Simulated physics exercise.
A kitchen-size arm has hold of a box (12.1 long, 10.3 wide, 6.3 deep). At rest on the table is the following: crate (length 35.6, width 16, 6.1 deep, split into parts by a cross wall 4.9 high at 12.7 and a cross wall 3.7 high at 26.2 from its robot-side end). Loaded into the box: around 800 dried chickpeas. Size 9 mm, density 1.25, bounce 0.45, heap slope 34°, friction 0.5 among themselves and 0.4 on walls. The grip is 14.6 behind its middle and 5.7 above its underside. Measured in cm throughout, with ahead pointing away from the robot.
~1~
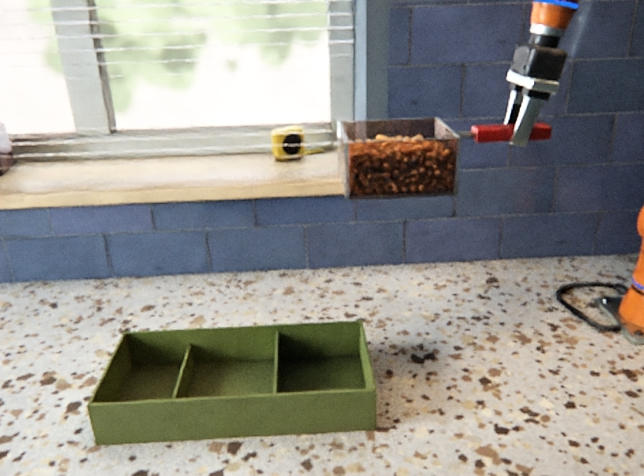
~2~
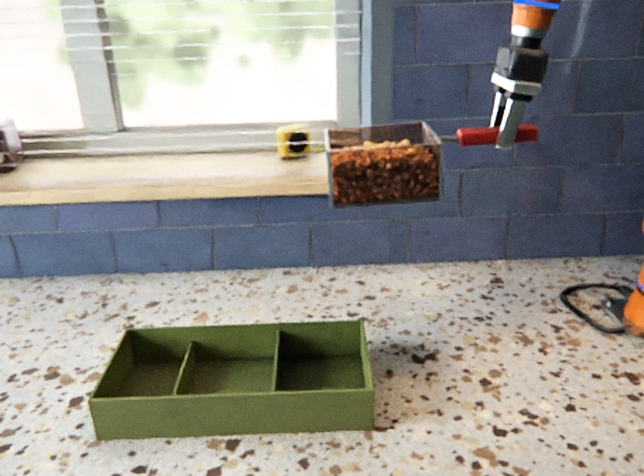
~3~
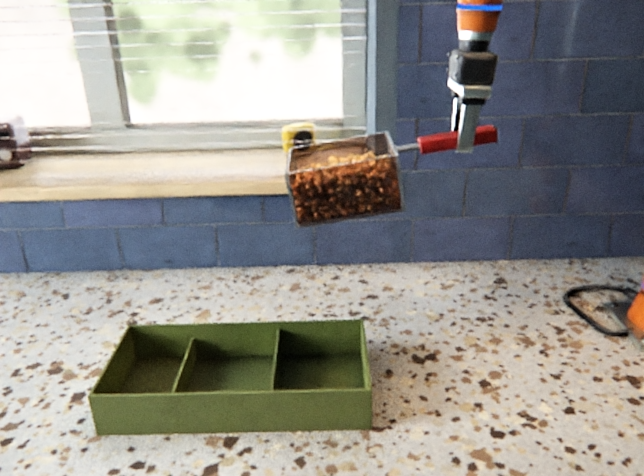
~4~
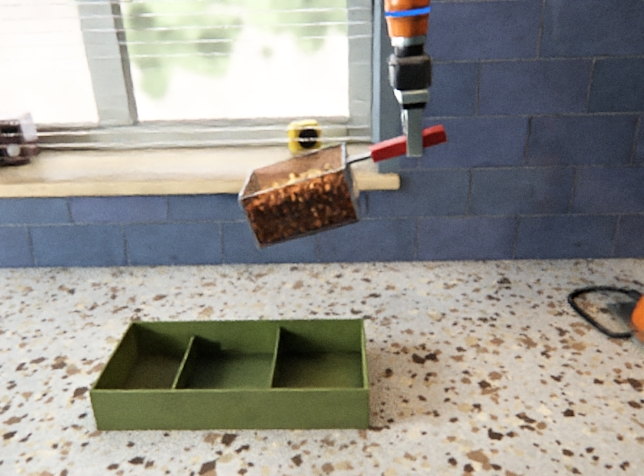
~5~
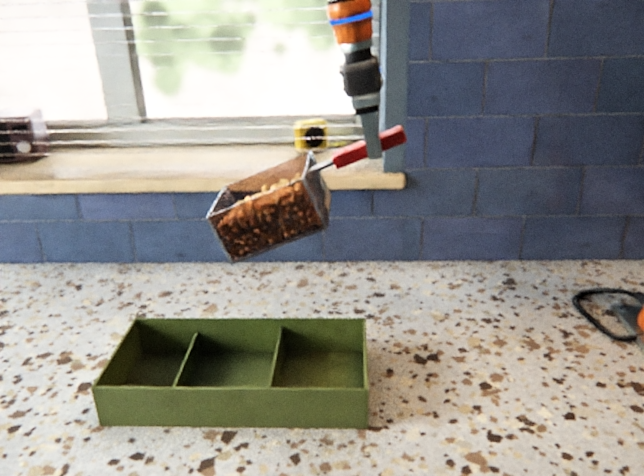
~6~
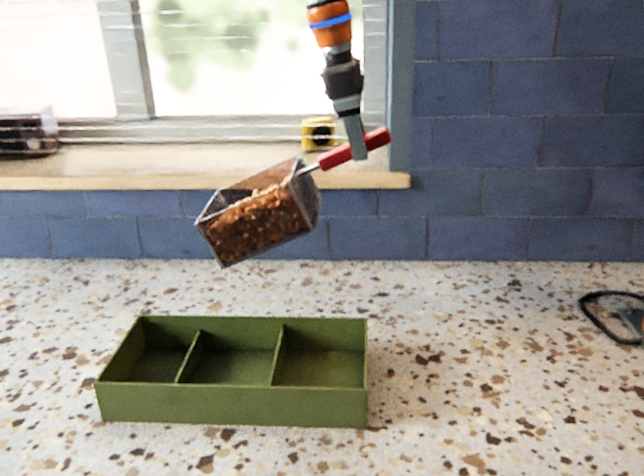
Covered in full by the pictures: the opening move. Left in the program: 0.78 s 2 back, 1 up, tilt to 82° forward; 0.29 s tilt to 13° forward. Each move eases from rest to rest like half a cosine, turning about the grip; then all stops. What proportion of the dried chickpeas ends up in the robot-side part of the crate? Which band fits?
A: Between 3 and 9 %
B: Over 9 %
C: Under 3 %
Over 9 %.
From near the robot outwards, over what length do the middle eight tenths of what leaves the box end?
It covers about 22 centimetres.
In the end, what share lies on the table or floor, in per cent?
The share comes to around 0 per cent.
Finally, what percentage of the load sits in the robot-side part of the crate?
About 15 %.
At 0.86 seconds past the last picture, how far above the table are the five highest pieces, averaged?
I'd put it near 26 cm.
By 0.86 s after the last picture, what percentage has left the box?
Around 15 percent at that moment.
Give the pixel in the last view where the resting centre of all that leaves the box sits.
Middle point: About (299, 379).
Then, 0.43 s on, tilted 57° forward, highest piece 28 above the table; 803 in the box.
Then, 0.86 s on, tilted 71° forward, highest piece 27 above the table; 663 in the box, 119 in the robot-side part, 21 in flight or on a rim.
Then, 1.27 s on, tilted 13° forward, highest piece 34 above the table; 637 in the box, 133 in the robot-side part, 7 in the middle part, 3 on the table or floor, 1 in the far-side part, 22 in flight or on a rim.
Then, 2.32 s on, tilted 13° forward, highest piece 34 above the table; 636 in the box, 133 in the robot-side part, 18 in the middle part, 10 on the table or floor, 6 in the far-side part.
In the end, 636 in the box, 133 in the robot-side part, 18 in the middle part, 10 on the table or floor, 6 in the far-side part. That is 17 % in the robot-side part of the crate.
